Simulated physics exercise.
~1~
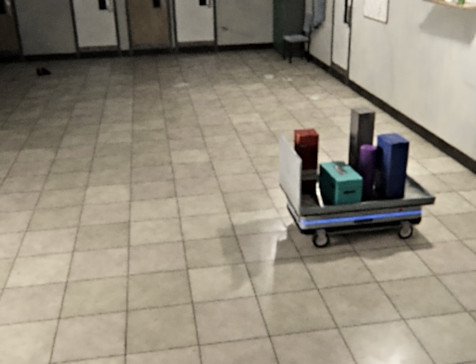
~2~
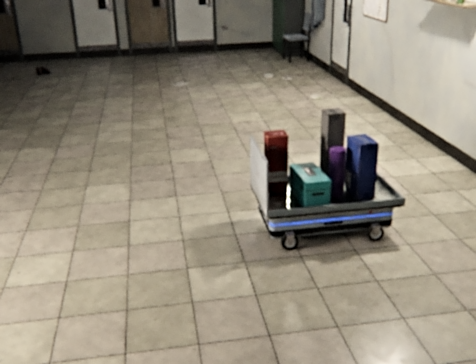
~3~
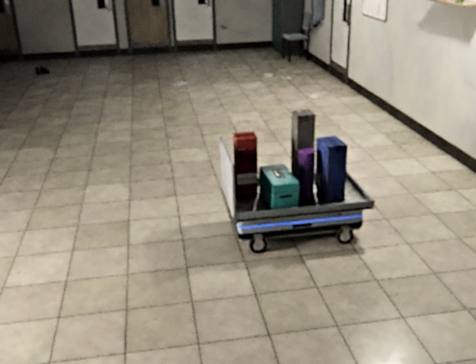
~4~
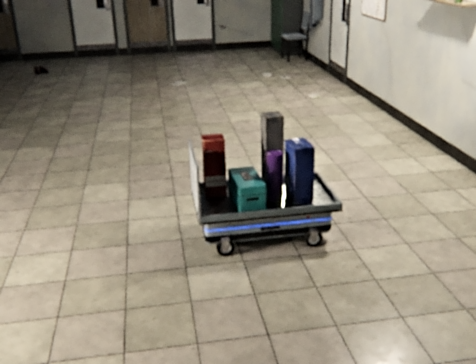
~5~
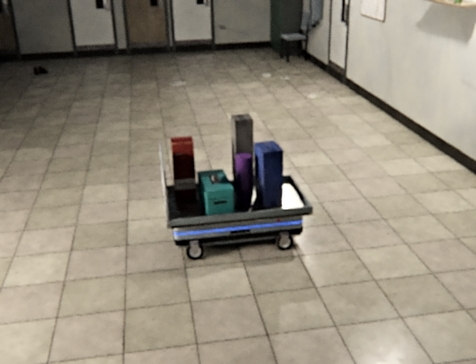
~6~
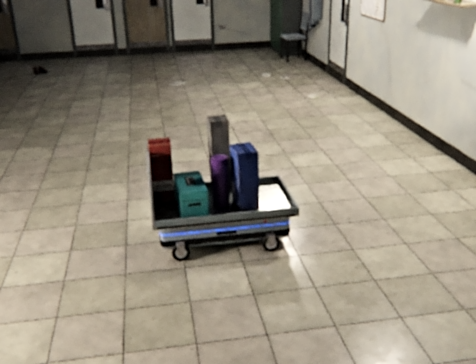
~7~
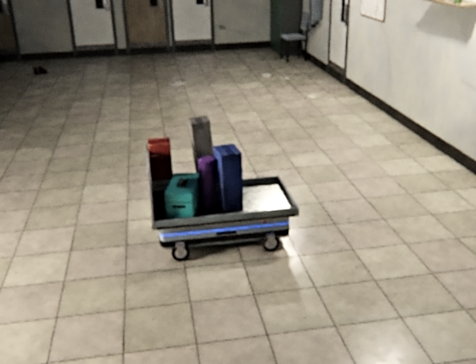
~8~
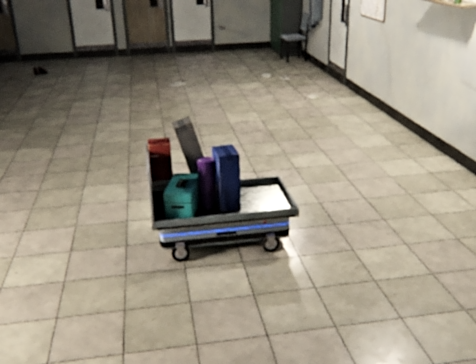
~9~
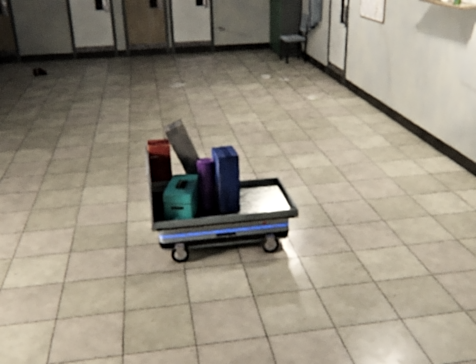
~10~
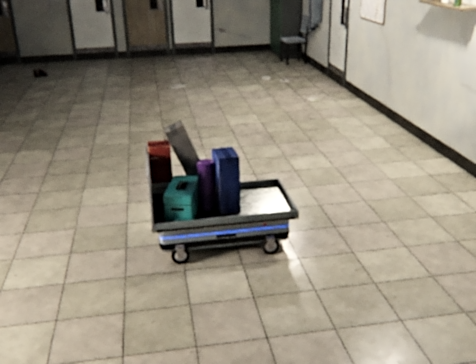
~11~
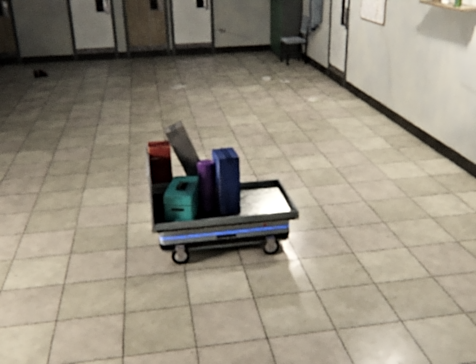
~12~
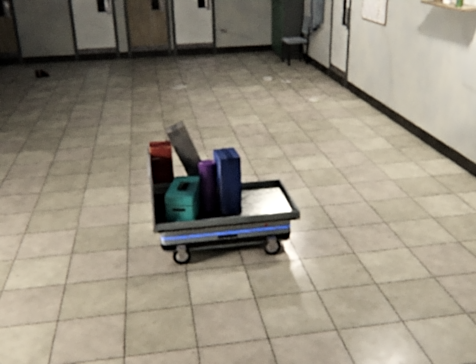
Tiled hallway with a robot cart rolling left and stopping, its load shifting toward the front board and the grey box ending up leaning.
